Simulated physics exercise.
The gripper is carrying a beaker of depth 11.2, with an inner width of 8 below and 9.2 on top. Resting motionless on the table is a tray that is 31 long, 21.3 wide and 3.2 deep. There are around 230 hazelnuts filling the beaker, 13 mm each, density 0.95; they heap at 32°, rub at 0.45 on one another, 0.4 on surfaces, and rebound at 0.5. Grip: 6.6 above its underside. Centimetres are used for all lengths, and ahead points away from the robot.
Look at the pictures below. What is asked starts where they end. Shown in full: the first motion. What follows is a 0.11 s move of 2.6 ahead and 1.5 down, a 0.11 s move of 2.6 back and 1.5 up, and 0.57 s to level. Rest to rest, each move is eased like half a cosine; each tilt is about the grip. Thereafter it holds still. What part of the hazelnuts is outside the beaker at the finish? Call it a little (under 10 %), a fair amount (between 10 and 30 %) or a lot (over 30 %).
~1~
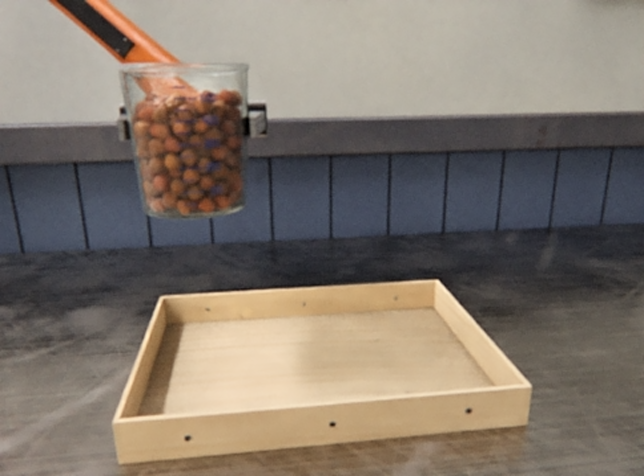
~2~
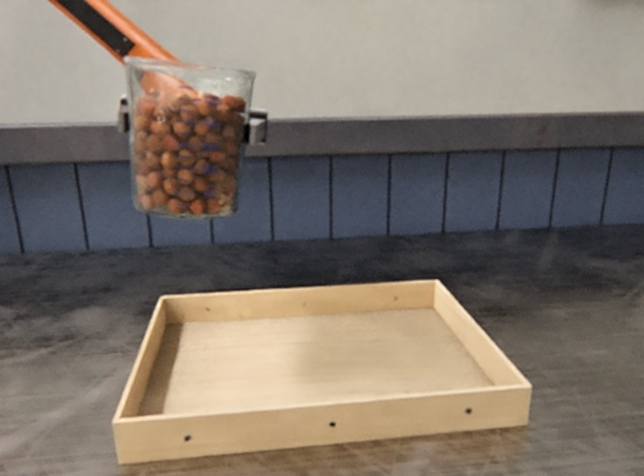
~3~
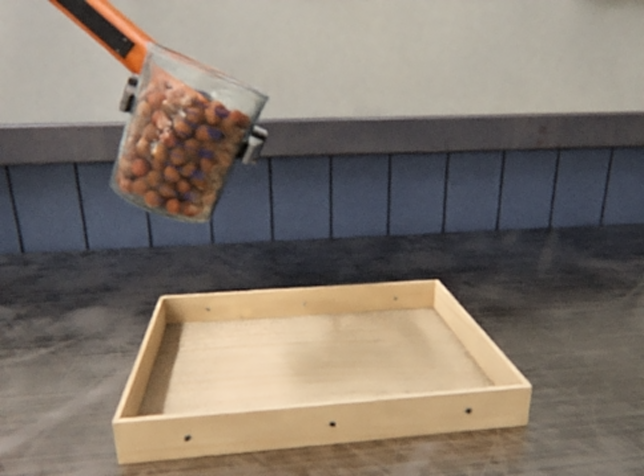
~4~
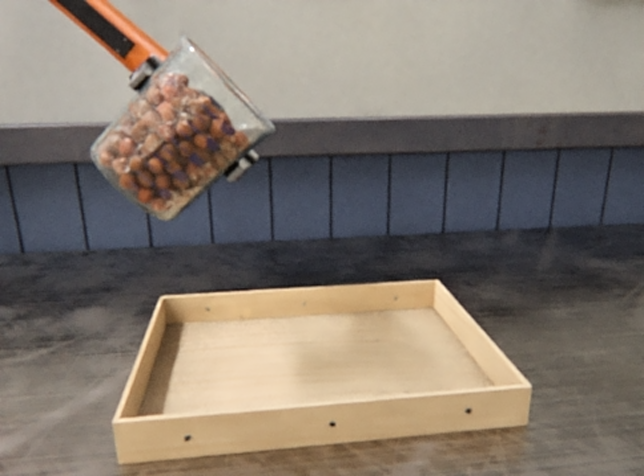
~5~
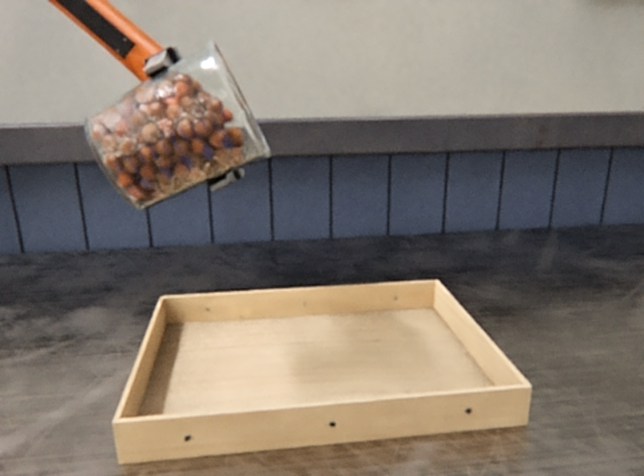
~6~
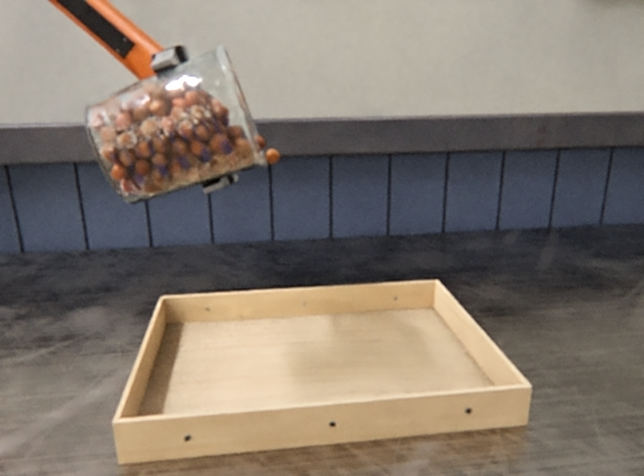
A fair amount.
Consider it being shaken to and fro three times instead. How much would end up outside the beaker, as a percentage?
30 %.
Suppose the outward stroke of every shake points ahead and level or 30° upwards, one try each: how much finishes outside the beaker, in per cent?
Try one gives about 25 in a hundred, try two about 25 in a hundred.
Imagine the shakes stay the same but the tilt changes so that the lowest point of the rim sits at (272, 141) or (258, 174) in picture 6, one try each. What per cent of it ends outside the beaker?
Roughly 5 per cent, then roughly 30 per cent.
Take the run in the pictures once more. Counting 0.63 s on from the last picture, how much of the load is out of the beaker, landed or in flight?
Some 15 per cent.
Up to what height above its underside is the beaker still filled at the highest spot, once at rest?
About 10.0 cm.
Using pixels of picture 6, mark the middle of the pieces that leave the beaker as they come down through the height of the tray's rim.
Near (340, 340).
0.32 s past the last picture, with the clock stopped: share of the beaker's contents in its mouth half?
Roughly 40 per cent.
Then, 0.32 s after the last picture, tilted 67° forward, highest piece 24 above the table; 202 in the beaker, 5 in the tray, 27 in flight or on a rim.
Then, 0.63 s after the last picture, tilted 13° forward, highest piece 27 above the table; 195 in the beaker, 38 in the tray, 1 in flight or on a rim.
Then, 0.99 s after the last picture, level, highest piece 26 above the table; 195 in the beaker, 39 in the tray.
Then, 2.04 s after the last picture, level, highest piece 26 above the table; 195 in the beaker, 39 in the tray.
Final count, 195 in the beaker, 39 in the tray. That is 17 % outside the beaker.
